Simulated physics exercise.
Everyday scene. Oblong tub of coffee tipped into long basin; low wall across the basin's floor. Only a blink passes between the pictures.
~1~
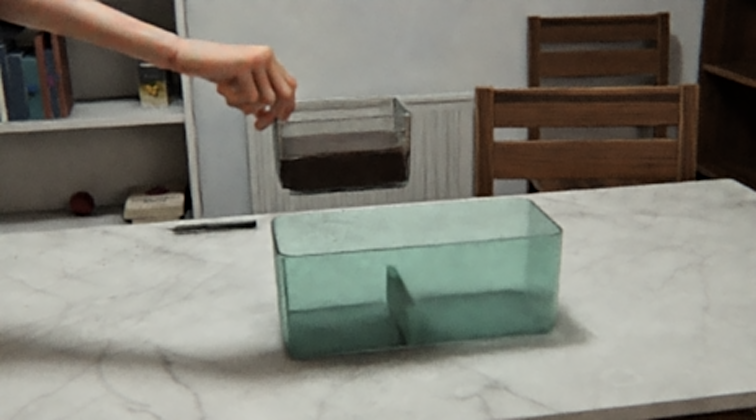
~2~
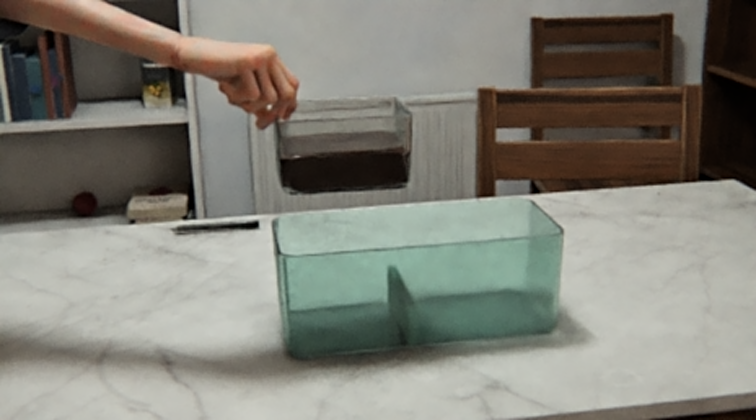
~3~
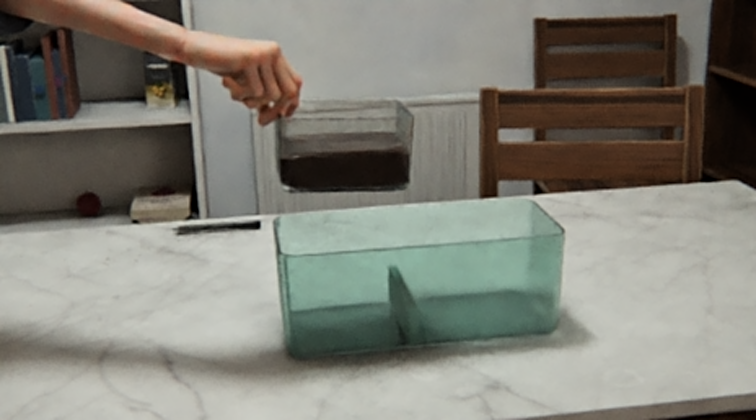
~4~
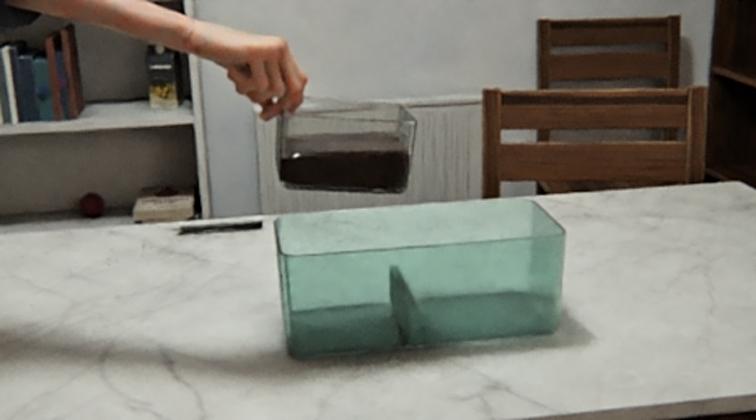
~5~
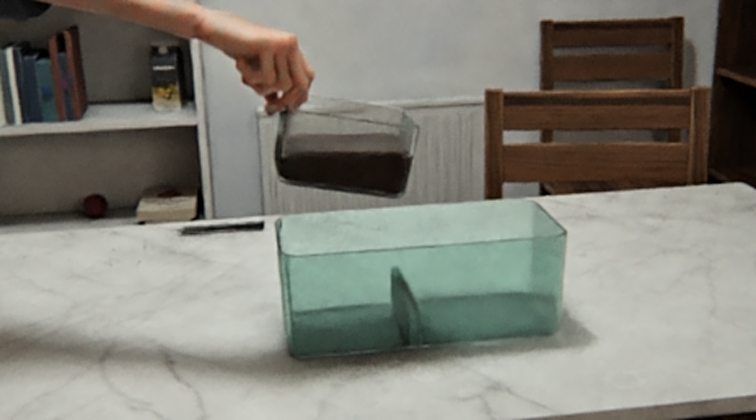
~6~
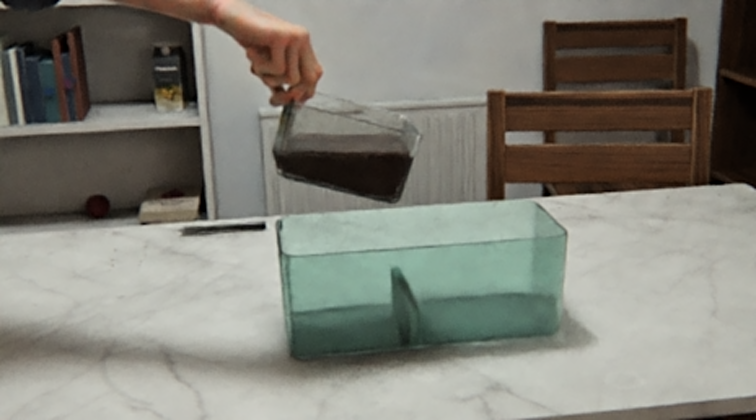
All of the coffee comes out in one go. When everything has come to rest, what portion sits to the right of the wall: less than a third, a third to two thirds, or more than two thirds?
The part right of the wall will probably go higher than two thirds.
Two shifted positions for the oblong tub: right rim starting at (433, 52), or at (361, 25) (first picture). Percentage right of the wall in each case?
In turn 95 % and 60 %.
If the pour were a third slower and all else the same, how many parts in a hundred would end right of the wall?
Roughly 90 percent.
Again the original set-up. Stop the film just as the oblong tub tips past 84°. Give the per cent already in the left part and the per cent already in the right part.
On the left 0 %, on the right 20 %.
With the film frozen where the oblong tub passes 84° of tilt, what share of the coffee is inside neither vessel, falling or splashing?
Roughly 30 percent.
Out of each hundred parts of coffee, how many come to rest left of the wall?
Roughly 25 per cent.
A moment on, the oblong tub is tipped on its side and 47 per cent is still to pour, 0 is left of the wall and 22 right of it.
Next, the oblong tub is tipped right over and 7 per cent is still to pour, 15 is left of the wall and 73 right of it.
Then the oblong tub is tipped right over and 0 per cent is still to pour, 25 is left of the wall and 75 right of it.
Later the oblong tub is tipped right over and 0 per cent is still to pour, 25 is left of the wall and 75 right of it.
In the end 25 per cent lies left of the wall, 75 right of it and 1 outside.
